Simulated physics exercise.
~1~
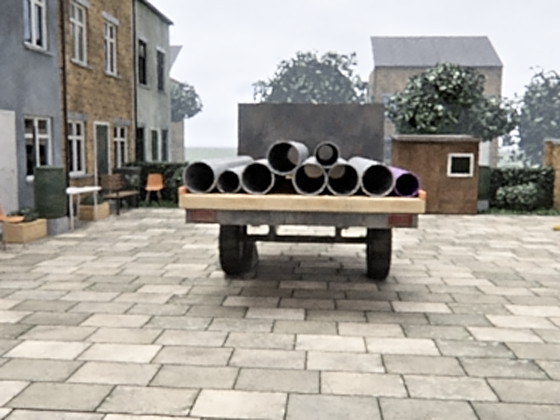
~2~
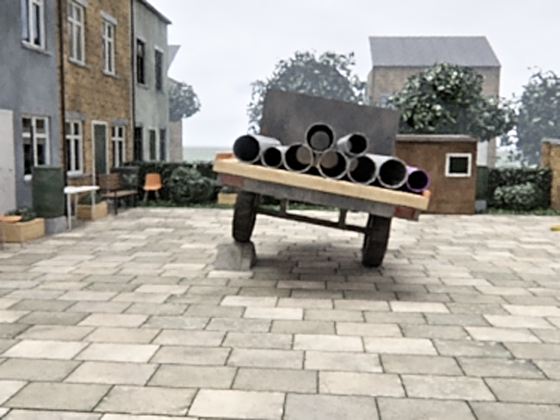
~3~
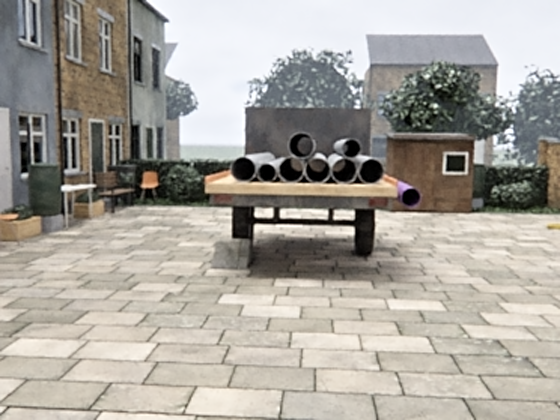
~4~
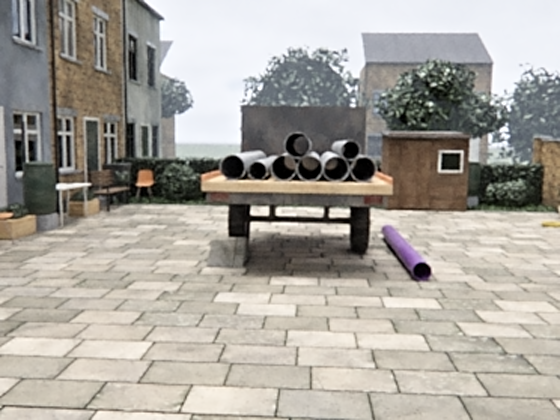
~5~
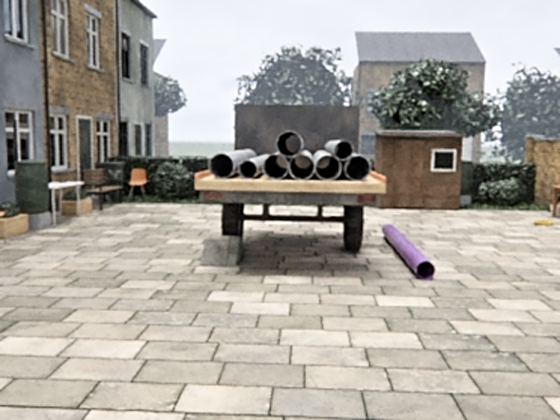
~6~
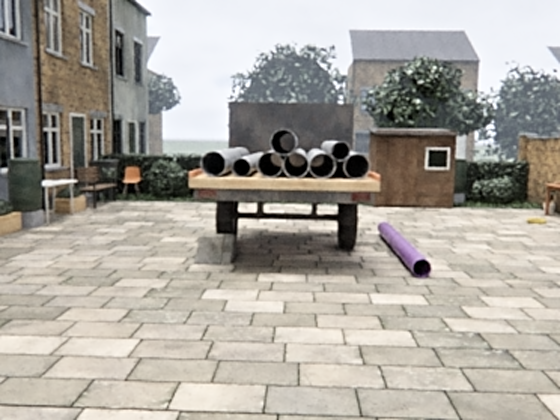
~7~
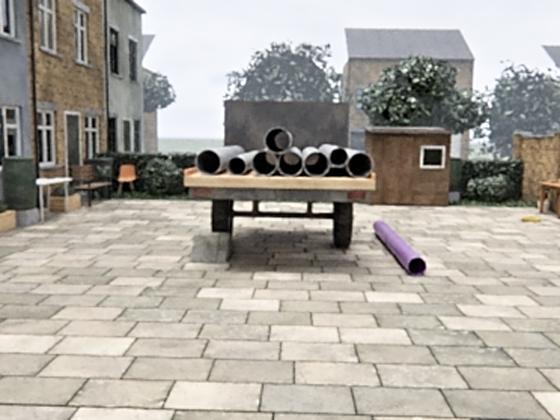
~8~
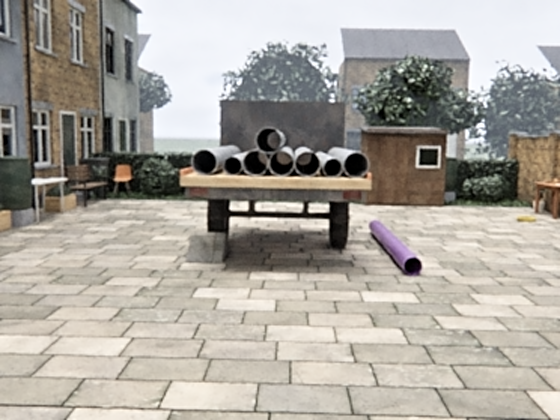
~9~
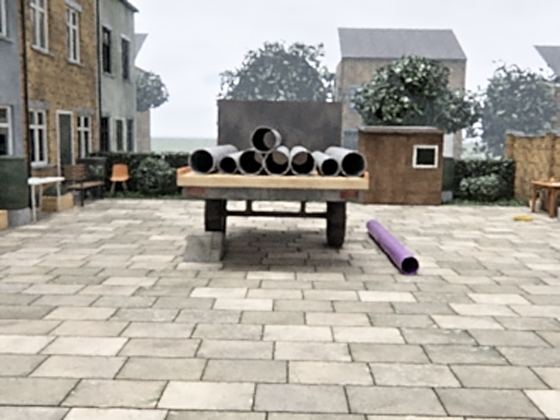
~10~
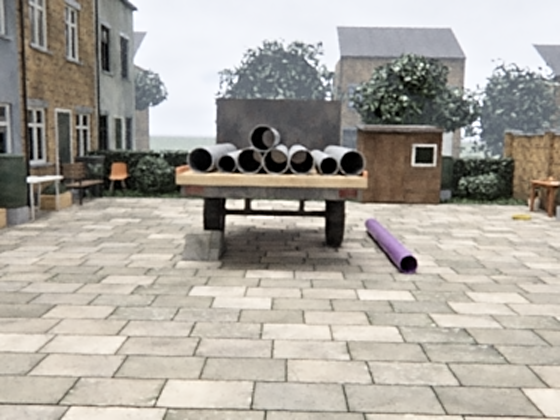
A flat trailer stacked with loose pipes tipped sharply to the right as its left wheel rode over a hump, then dropped back level, and the purple pipe rolled off the right side and ended up lying on the paving while the others stayed aboard.
